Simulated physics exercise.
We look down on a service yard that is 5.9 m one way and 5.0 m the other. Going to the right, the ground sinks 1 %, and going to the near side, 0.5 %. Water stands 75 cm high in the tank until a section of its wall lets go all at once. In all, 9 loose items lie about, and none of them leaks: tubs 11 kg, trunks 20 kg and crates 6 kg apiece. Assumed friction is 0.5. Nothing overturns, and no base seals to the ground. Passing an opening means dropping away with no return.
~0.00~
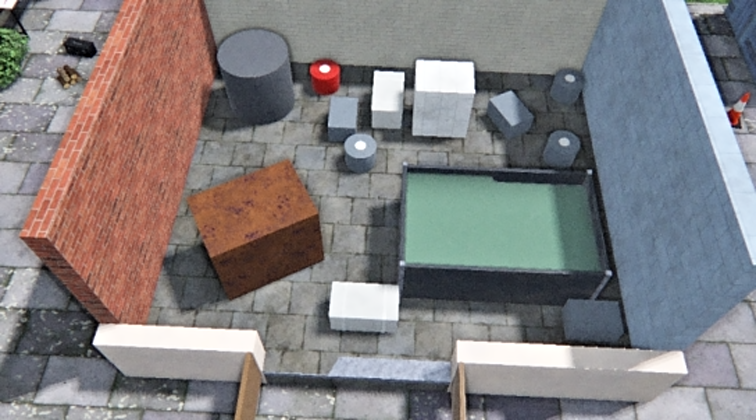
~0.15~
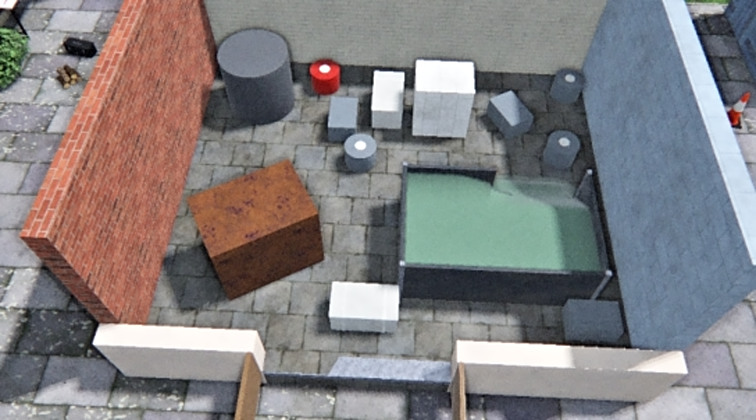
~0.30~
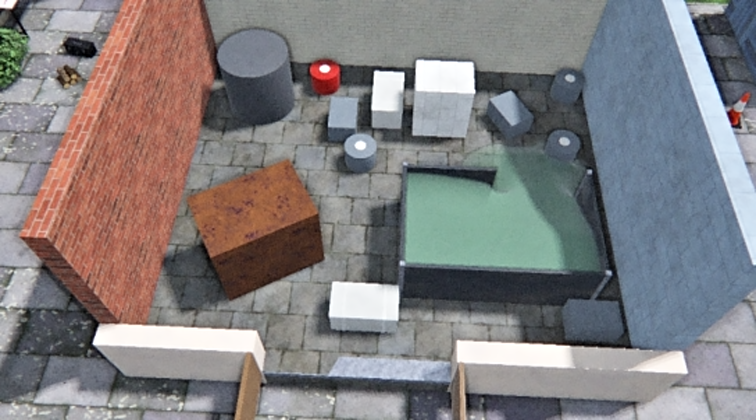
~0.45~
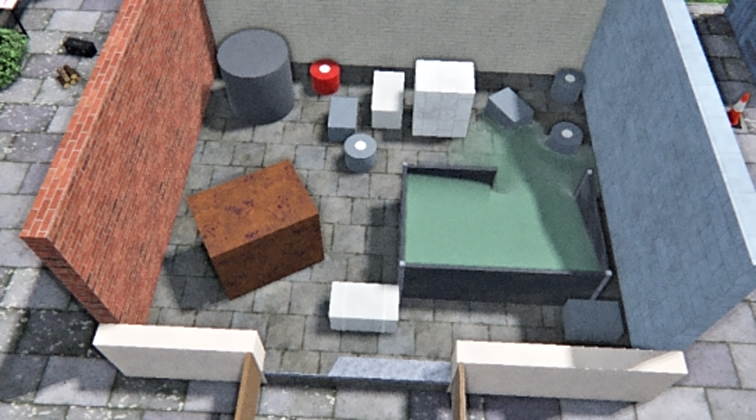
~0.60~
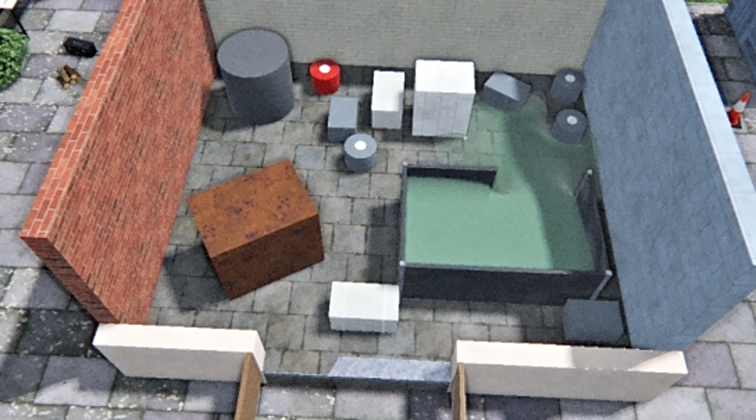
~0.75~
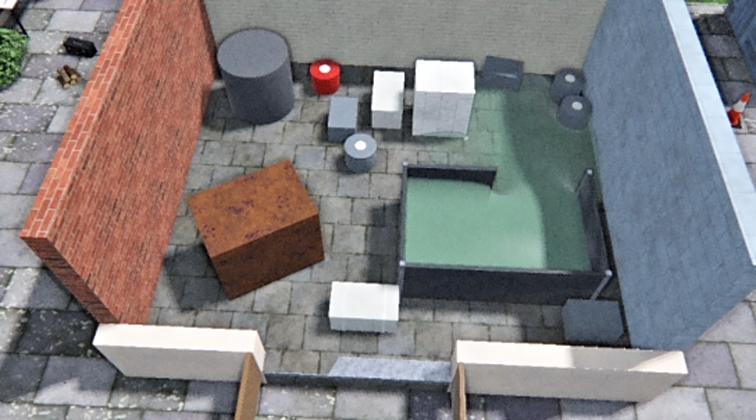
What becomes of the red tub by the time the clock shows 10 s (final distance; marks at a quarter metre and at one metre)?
Its displacement will be medium.
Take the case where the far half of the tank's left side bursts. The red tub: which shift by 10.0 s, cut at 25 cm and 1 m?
So the red tub winds up far off.
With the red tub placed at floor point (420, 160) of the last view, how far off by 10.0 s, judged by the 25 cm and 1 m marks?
Put there, it wanders off a long way.
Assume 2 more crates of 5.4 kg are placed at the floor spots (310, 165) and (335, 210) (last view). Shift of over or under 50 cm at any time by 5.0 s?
Well, the first is higher and the second lower.
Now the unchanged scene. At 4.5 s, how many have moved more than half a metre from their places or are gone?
By that time the total stands at 6.
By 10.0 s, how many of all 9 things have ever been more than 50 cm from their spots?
9.
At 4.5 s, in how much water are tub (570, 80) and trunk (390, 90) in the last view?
Roughly 9 and 7 cm.
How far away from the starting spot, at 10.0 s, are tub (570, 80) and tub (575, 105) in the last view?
In that order: 300 cm, 350 cm.
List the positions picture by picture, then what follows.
In the first picture, the red tub at (325, 69), on the bottom; 3.2 m2 under water; 0 of 9 have shifted.
In the second picture, the red tub at (325, 69) rests on the ground; 4.0 m2 under water; 0 of 9 have shifted.
In the third picture, the red tub at (325, 69) rests on the ground; 4.9 m2 under water; 0 of 9 have shifted.
In the fourth picture, the red tub at (325, 69), on the bottom; water covers 6.0 m2; 2 of 9 have shifted.
In the fifth picture, the red tub at (325, 69) rests on the ground; water covers 7.0 m2; 2 of 9 have shifted.
In the sixth picture, the red tub at (325, 69), on the bottom; water covers 8.0 m2; 2 of 9 have shifted.
After 2.0 s the red tub is near (323, 69), 0.0 m from its start, aground; 0 of 9 are out; 3 afloat.
After 4.5 s the red tub is near (282, 50), 0.7 m from its start, afloat; 0 of 9 are out; 5 afloat.
After 7.0 s the red tub is near (283, 53), 0.7 m from its start, afloat; 0 of 9 are out; 9 afloat.
After 10.0 s the red tub is near (283, 55), 0.7 m from its start, afloat; 3 of 9 are out; 6 afloat.
